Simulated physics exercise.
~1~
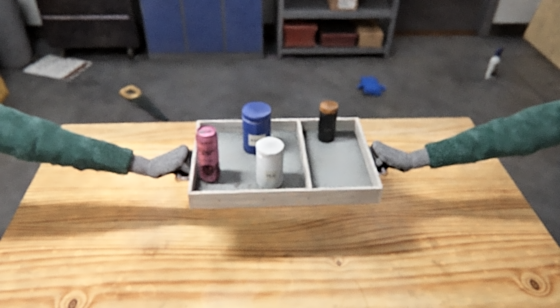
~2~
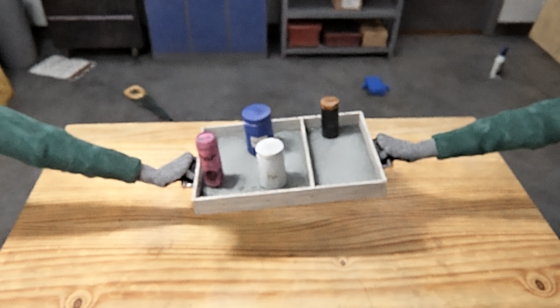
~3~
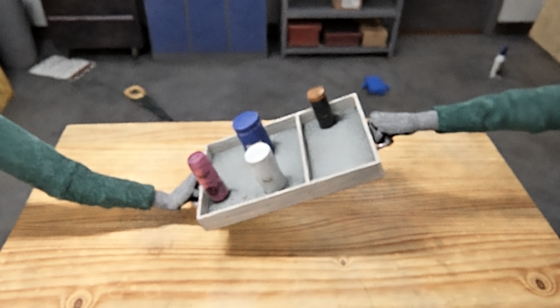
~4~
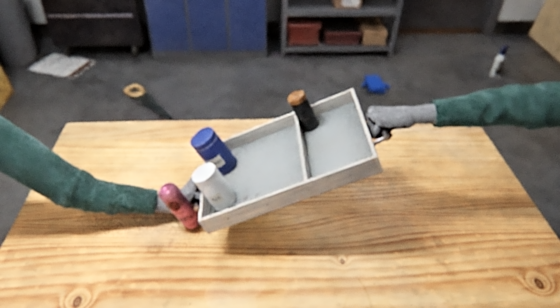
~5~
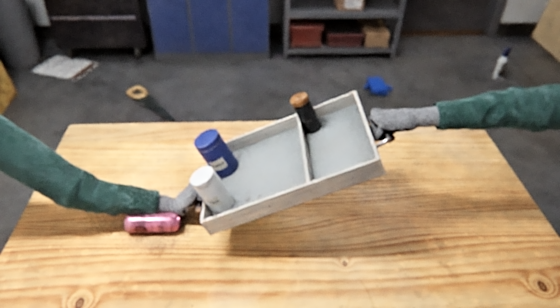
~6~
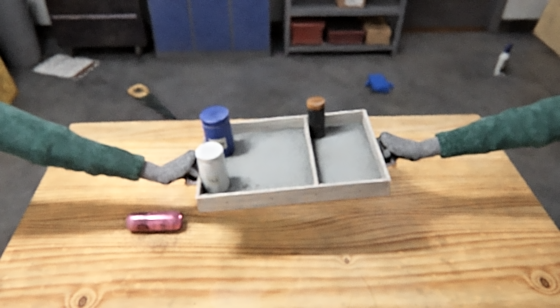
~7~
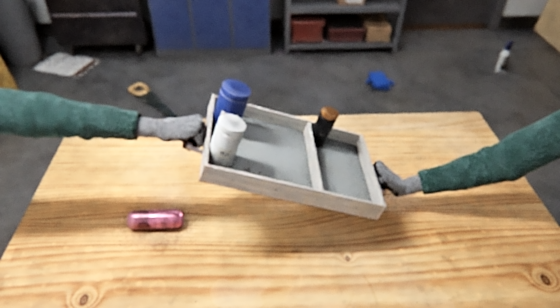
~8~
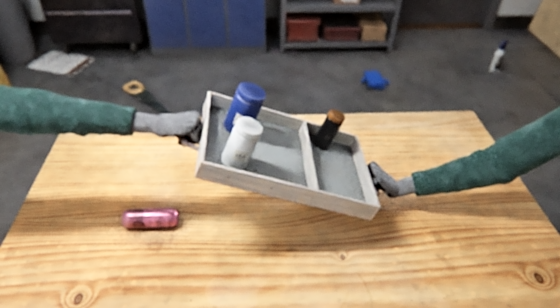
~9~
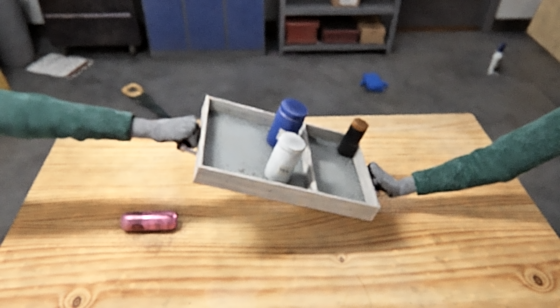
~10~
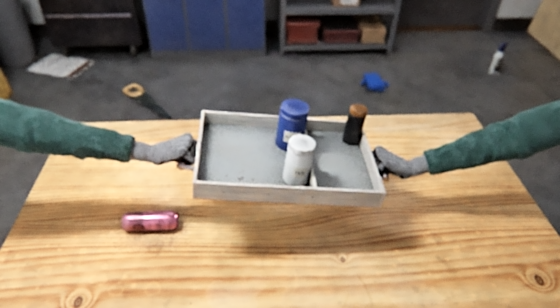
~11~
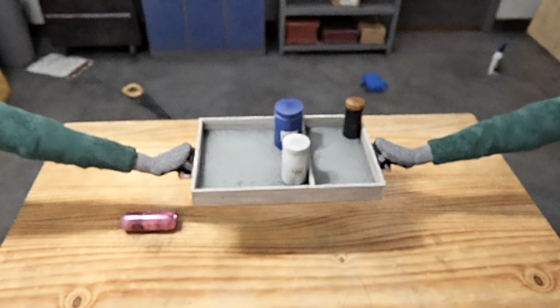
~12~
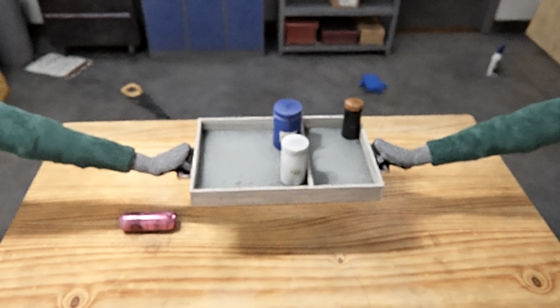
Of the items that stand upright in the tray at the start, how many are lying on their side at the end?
One item ends up on its side, the pink can, which lies on the table to the left of the tray.
